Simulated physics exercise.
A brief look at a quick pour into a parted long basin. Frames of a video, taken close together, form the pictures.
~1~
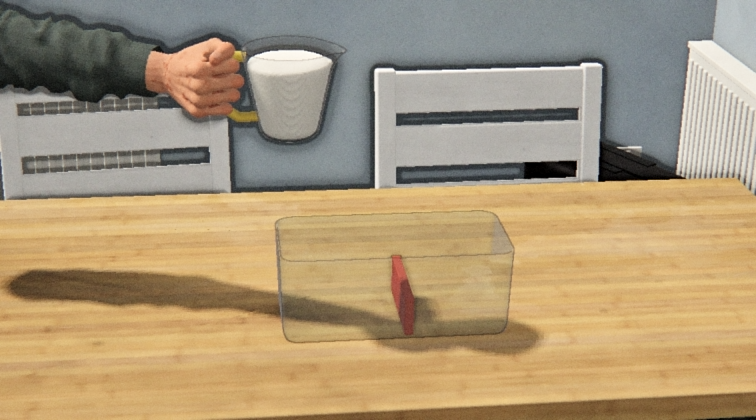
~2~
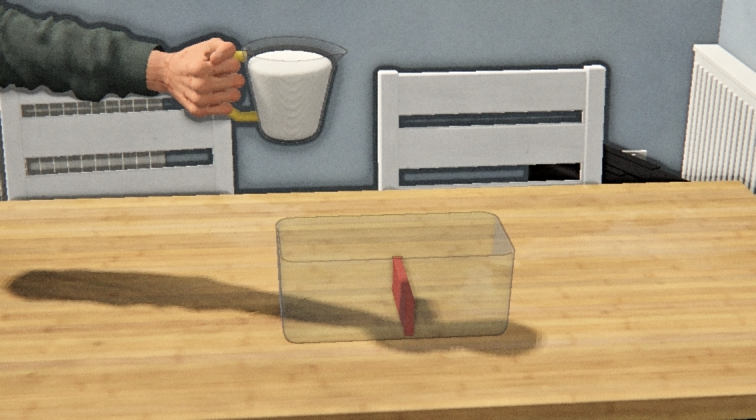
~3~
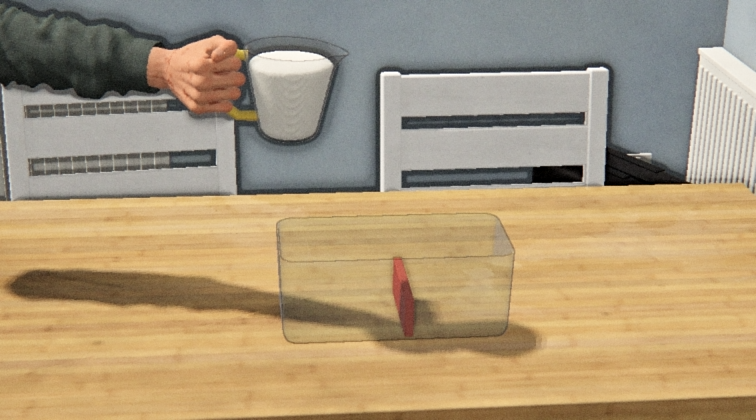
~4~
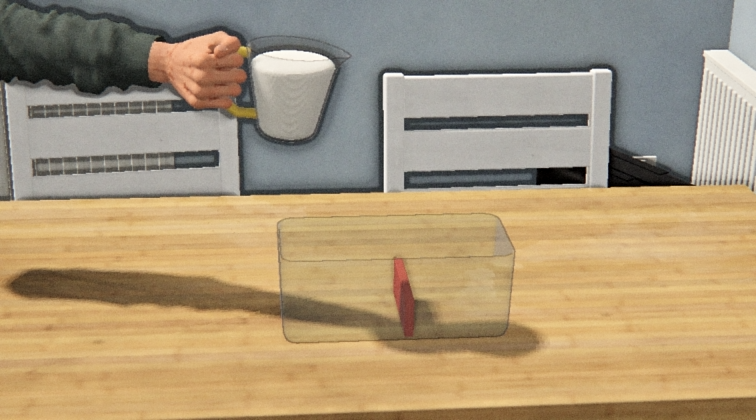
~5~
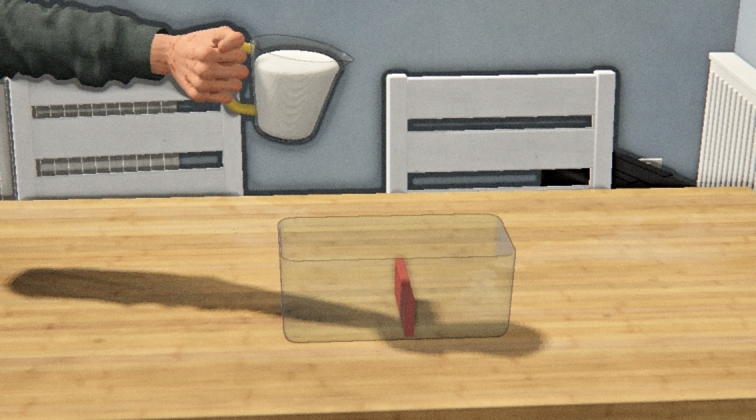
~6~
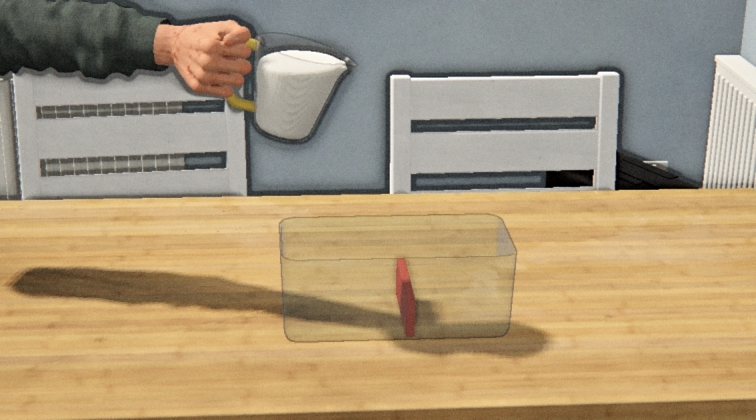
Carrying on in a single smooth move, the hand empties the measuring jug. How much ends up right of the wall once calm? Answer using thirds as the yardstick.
Between a third and two thirds of it.
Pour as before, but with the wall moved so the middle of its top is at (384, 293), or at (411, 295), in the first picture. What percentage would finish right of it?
I'd expect near 75 percent the first time and near 40 percent the next.
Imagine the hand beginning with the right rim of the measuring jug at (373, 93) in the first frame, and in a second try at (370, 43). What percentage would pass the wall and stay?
Roughly 75 % and 80 %.
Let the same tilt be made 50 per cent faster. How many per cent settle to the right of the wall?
It comes to about 35 per cent.
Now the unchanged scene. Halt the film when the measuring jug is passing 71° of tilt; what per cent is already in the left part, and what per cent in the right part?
Left part: Around 0 %. Right part: Around 5 %.
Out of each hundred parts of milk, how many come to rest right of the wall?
Roughly 50 percent of it.
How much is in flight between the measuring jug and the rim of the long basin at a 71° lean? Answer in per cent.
About 30 per cent.
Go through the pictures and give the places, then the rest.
In the first picture, it leans 0°; its right rim is at (347, 49); the milk meets the walls at (247, 62) and (332, 60); the long basin's rim runs from (278, 241) to (505, 233); the wall's top is at (403, 278).
In the second picture, it leans 1°; its right rim is at (348, 50); the milk meets the walls at (247, 61) and (333, 61).
In the third picture, it leans 2°; its right rim is at (349, 52); the milk meets the walls at (249, 61) and (333, 62).
In the fourth picture, it leans 5°; its right rim is at (352, 54); the milk meets the walls at (251, 60) and (336, 62).
In the fifth picture, it leans 9°; its right rim is at (355, 58); the milk meets the walls at (254, 60) and (340, 62).
In the sixth picture, it leans 14°; its right rim is at (358, 63); the milk meets the walls at (258, 61) and (347, 63).
A moment on, the measuring jug is tipped part way and 65 per cent is still to pour, 1 is left of the wall and 7 right of it.
Next, the measuring jug is tipped right over and 9 per cent is still to pour, 24 is left of the wall and 46 right of it.
Then the measuring jug is tipped right over and 0 per cent is still to pour, 50 is left of the wall and 47 right of it.
Later the measuring jug is tipped right over and 0 per cent is still to pour, 51 is left of the wall and 47 right of it.
Finally, 51 per cent lies left of the wall, 48 right of it and 2 outside.
